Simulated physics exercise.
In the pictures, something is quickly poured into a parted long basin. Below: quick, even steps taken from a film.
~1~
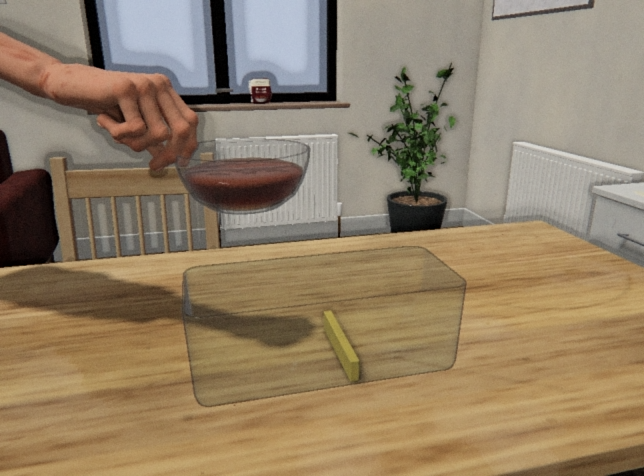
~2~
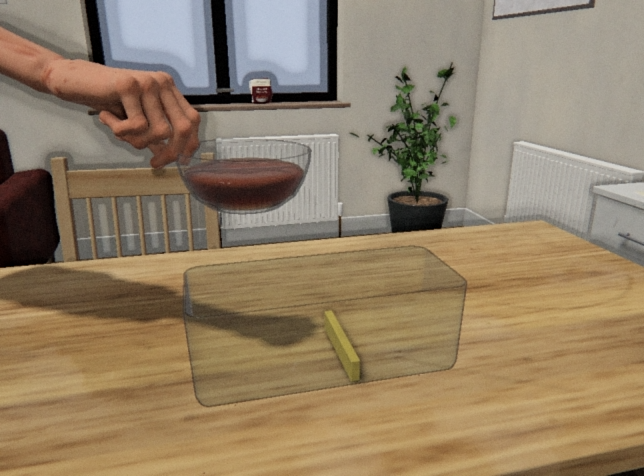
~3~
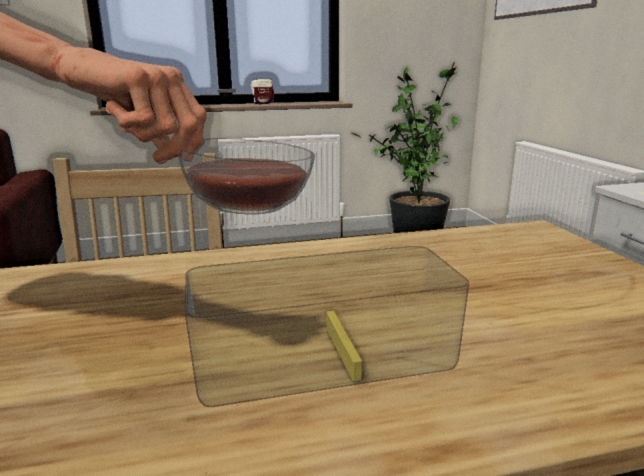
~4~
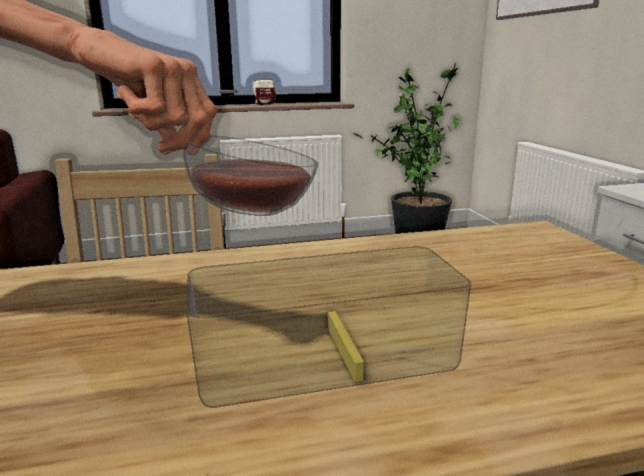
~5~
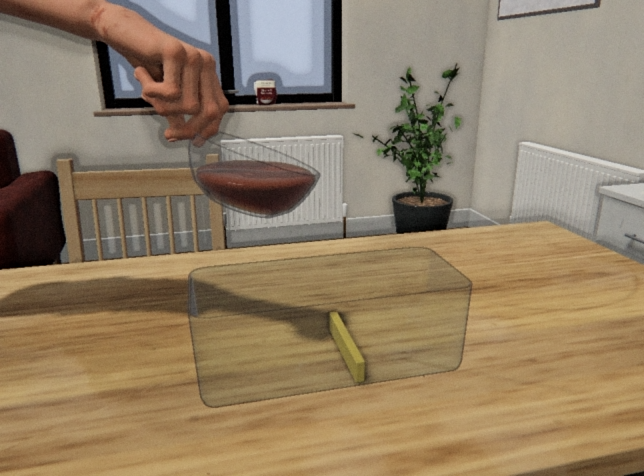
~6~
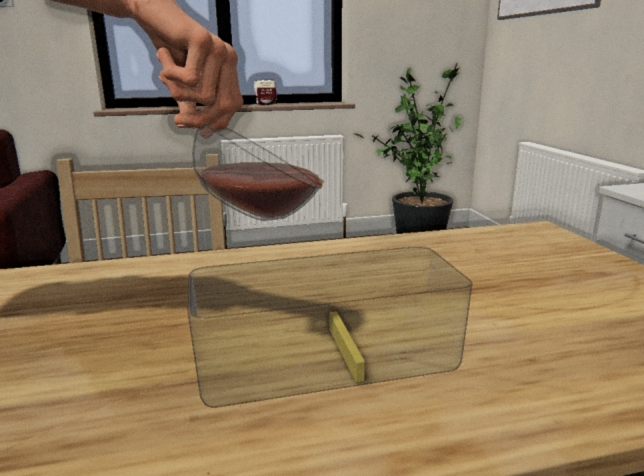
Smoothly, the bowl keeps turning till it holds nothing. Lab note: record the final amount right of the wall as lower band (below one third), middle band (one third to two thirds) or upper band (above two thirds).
Recorded: Middle band.
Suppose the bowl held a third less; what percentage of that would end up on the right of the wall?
About 40 percent.
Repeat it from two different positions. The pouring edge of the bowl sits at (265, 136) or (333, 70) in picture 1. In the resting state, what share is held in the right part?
Roughly 10 percent on the first try and 75 percent on the second.
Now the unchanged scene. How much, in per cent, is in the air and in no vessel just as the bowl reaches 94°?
Around 30 %.
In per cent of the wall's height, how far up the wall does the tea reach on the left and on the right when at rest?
Roughly 30 left of the wall, roughly 50 right of it.
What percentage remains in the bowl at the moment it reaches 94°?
Remaining fraction: Approx. 15 %.
A moment on, the bowl is tipped on its side and 13 per cent is still to pour, 14 is left of the wall and 44 right of it.
Next, the bowl is tipped right over and 0 per cent is still to pour, 44 is left of the wall and 55 right of it.
Then the bowl is tipped right over and 0 per cent is still to pour, 44 is left of the wall and 56 right of it.
Later the bowl is tipped right over and 0 per cent is still to pour, 44 is left of the wall and 56 right of it.
Finally, 44 per cent lies left of the wall, 56 right of it and 0 outside.
